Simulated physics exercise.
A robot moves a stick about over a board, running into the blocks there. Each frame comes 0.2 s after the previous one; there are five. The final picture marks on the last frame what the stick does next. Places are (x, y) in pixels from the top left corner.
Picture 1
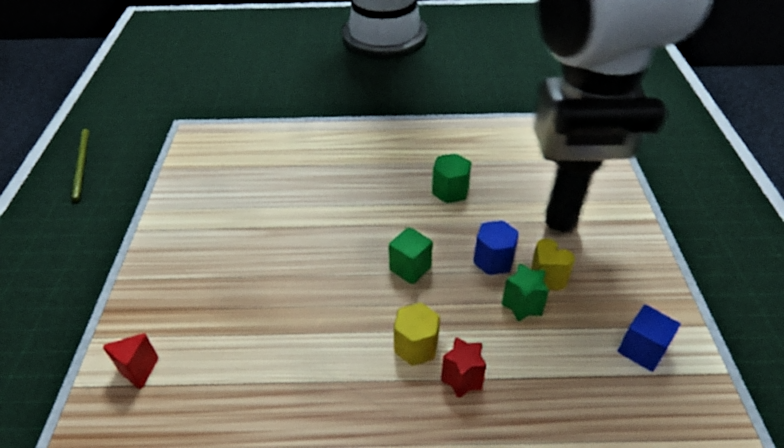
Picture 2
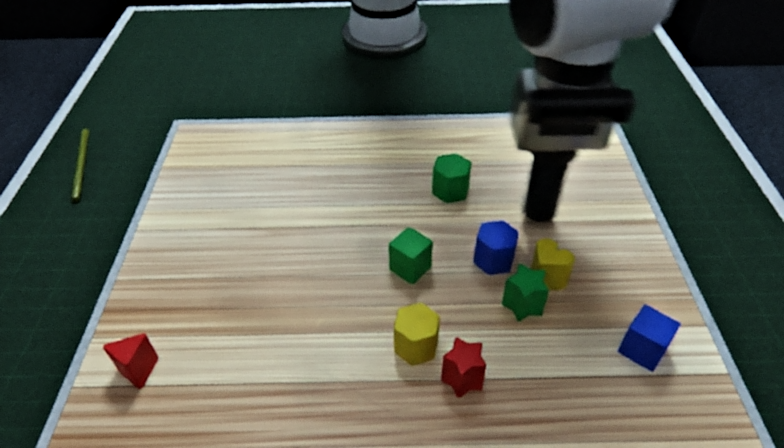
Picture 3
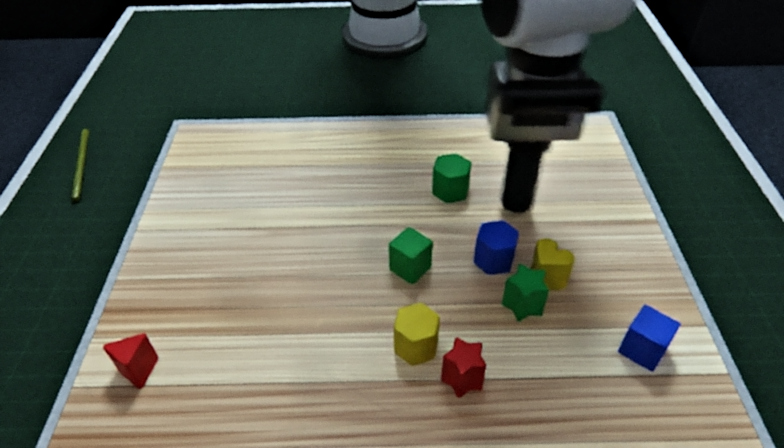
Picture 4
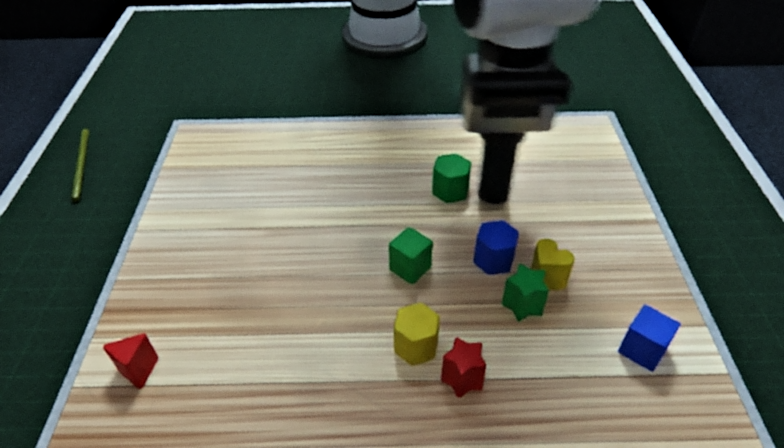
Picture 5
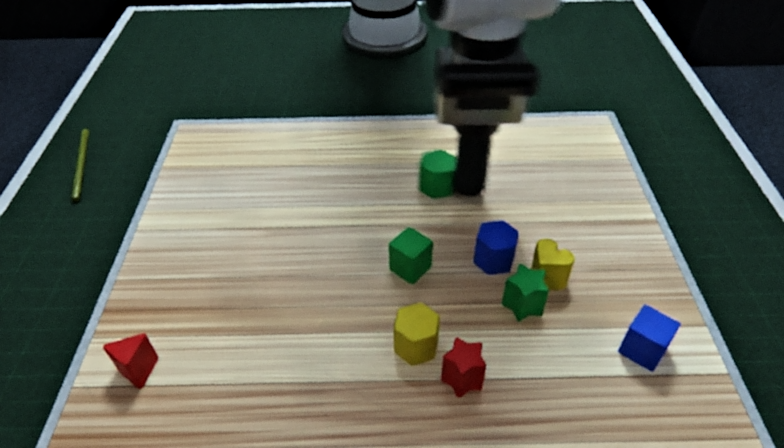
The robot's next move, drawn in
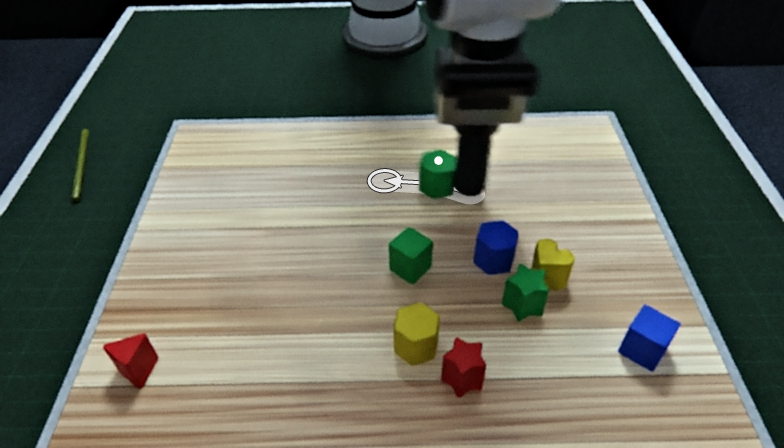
A robot arm holding a dark stick works over a pale wooden board on a green table, seen from above and in front by a still camera. Green, blue, yellow and red blocks sit mostly at the centre and right, with a red triangular one at lower left. The stick glides left and slightly away, then nudges the rearmost green hexagonal block a little leftward.
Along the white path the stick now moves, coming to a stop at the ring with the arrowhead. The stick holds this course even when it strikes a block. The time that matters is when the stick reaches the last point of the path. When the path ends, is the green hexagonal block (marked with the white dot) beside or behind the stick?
I believe not.
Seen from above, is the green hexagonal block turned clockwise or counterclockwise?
From above, the green hexagonal block will be seen to turn clockwise.
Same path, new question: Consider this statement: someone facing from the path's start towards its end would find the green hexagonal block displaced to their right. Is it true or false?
It is true.
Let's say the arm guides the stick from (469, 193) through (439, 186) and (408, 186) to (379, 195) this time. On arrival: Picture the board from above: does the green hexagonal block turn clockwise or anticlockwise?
The green hexagonal block rotates clockwise.
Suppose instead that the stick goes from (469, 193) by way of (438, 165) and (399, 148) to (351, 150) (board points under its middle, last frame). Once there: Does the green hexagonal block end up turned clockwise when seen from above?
No, that is not what happens.
Drawn move, from (469, 193) by way of (428, 183) to (385, 181); the dot is on the green hexagonal block.
The first path, step by step. Halfway along, stick at (428, 176); green hexagonal block at (397, 150).
At the end, stick at (384, 173); green hexagonal block at (358, 142), turned 40° clockwise.
